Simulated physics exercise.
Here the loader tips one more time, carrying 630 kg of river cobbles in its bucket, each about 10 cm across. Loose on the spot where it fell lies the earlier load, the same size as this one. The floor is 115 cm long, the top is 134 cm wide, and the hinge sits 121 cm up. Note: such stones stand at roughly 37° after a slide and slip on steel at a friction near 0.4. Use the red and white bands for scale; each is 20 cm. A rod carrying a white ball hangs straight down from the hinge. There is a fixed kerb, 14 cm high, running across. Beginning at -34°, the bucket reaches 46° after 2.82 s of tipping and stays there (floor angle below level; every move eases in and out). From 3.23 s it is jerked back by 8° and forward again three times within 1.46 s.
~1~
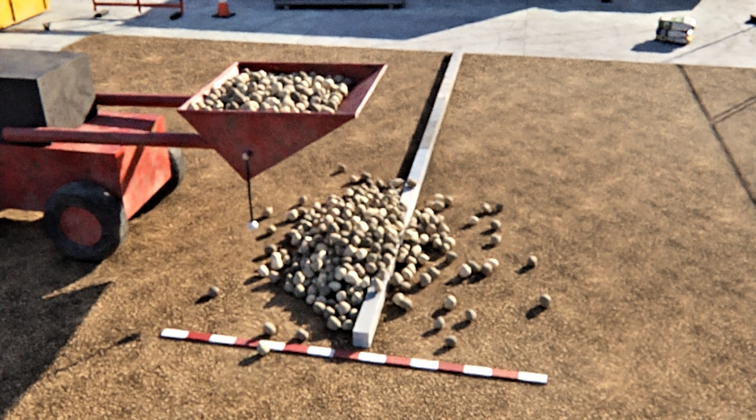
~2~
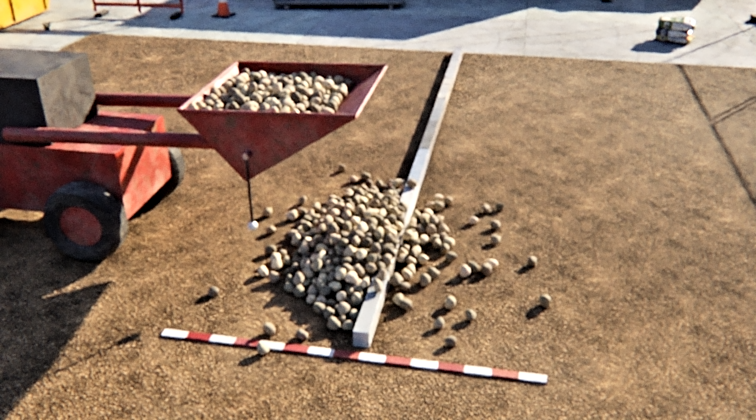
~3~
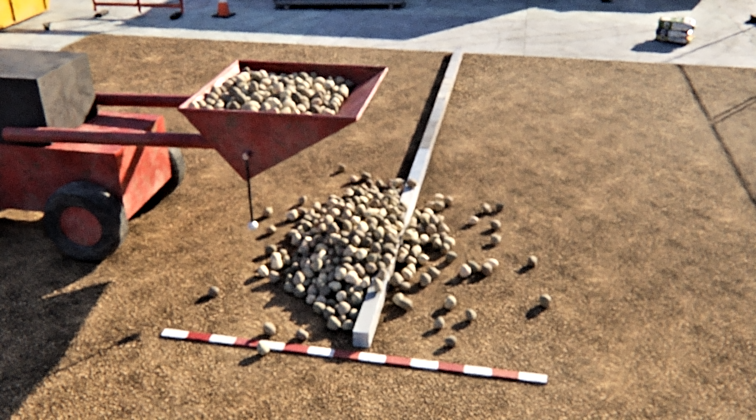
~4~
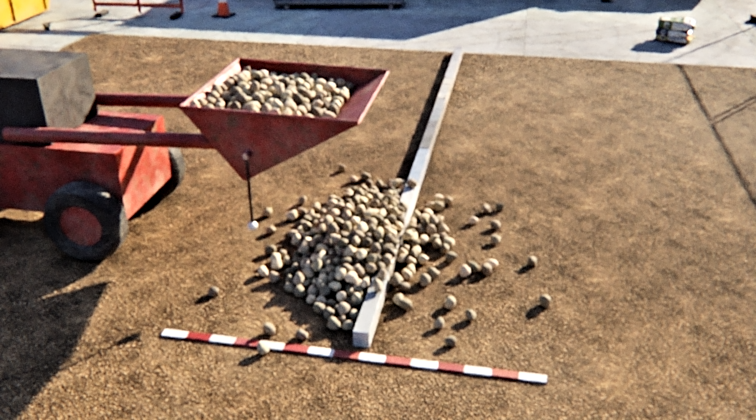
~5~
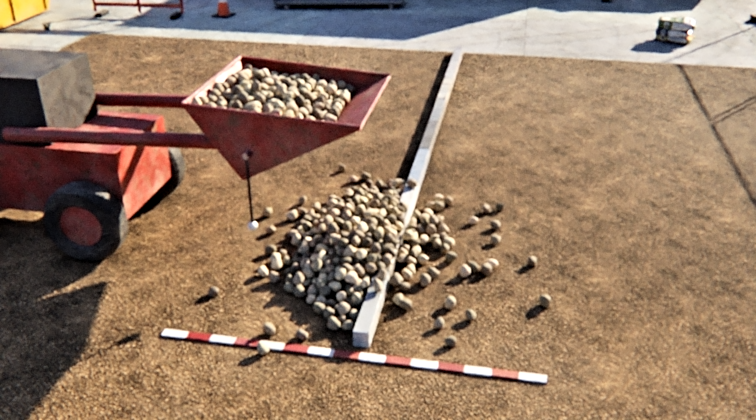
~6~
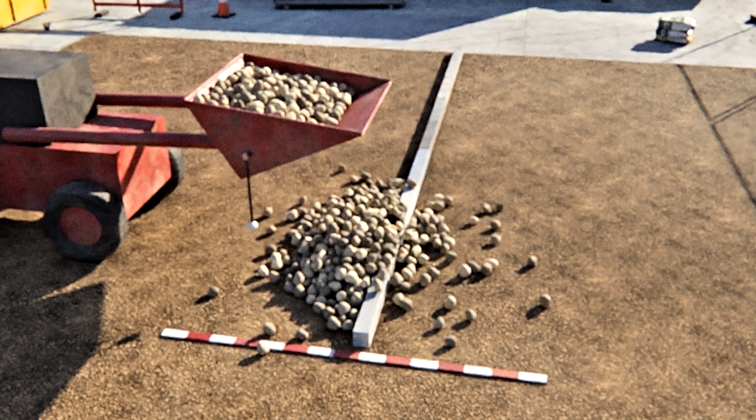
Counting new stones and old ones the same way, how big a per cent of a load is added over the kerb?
46 per cent, roughly.
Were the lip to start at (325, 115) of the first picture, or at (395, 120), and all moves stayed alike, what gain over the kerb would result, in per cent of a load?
Roughly 15 and 85 percent, in that order.
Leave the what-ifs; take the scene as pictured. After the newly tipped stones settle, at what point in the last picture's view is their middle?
Around (388, 232).
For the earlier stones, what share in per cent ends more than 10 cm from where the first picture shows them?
The answer is about 10 per cent.
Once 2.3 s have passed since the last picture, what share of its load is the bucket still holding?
Around 10 per cent of the load is still inside.
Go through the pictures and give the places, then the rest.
Lip at (356, 116), floor tilted -34°, highest stones at (281, 83). The earlier load is highest near (359, 227), 30 cm above ground level, 88 % on this side of the kerb, 12 % over the kerb, in the first frame.
Lip at (356, 117), floor tilted -34°, highest stones at (281, 83), in the second frame.
The bucket is at -32°, its lip at (357, 119); the top of the load is at (273, 84), in the third frame.
The bucket is at -30°, its lip at (359, 123); the top of the load is at (249, 81), in the fourth frame.
Lip at (360, 128), floor tilted -28°, highest stones at (246, 79), in the fifth frame.
The bucket is at -25°, its lip at (362, 135); the top of the load is at (245, 76), in the sixth frame.
Then, 1.5 s after the last picture the floor is at 33°; in per cent of one load, 86 in the bucket, 102 on this side of the kerb, 12 over the kerb; the foremost stones are at (502, 257).
Then, 2.3 s after the last picture the floor is at 46°; in per cent of one load, 12 in the bucket, 138 on this side of the kerb, 51 over the kerb; the foremost stones are at (513, 262).
Then, 4.5 s after the last picture the floor is at 46°; in per cent of one load, 0 in the bucket, 142 on this side of the kerb, 58 over the kerb; the foremost stones are at (533, 280).
Then, 7.4 s after the last picture the floor is at 46°; in per cent of one load, 0 in the bucket, 142 on this side of the kerb, 58 over the kerb; the foremost stones are at (533, 280). Net gain over the kerb, 46.
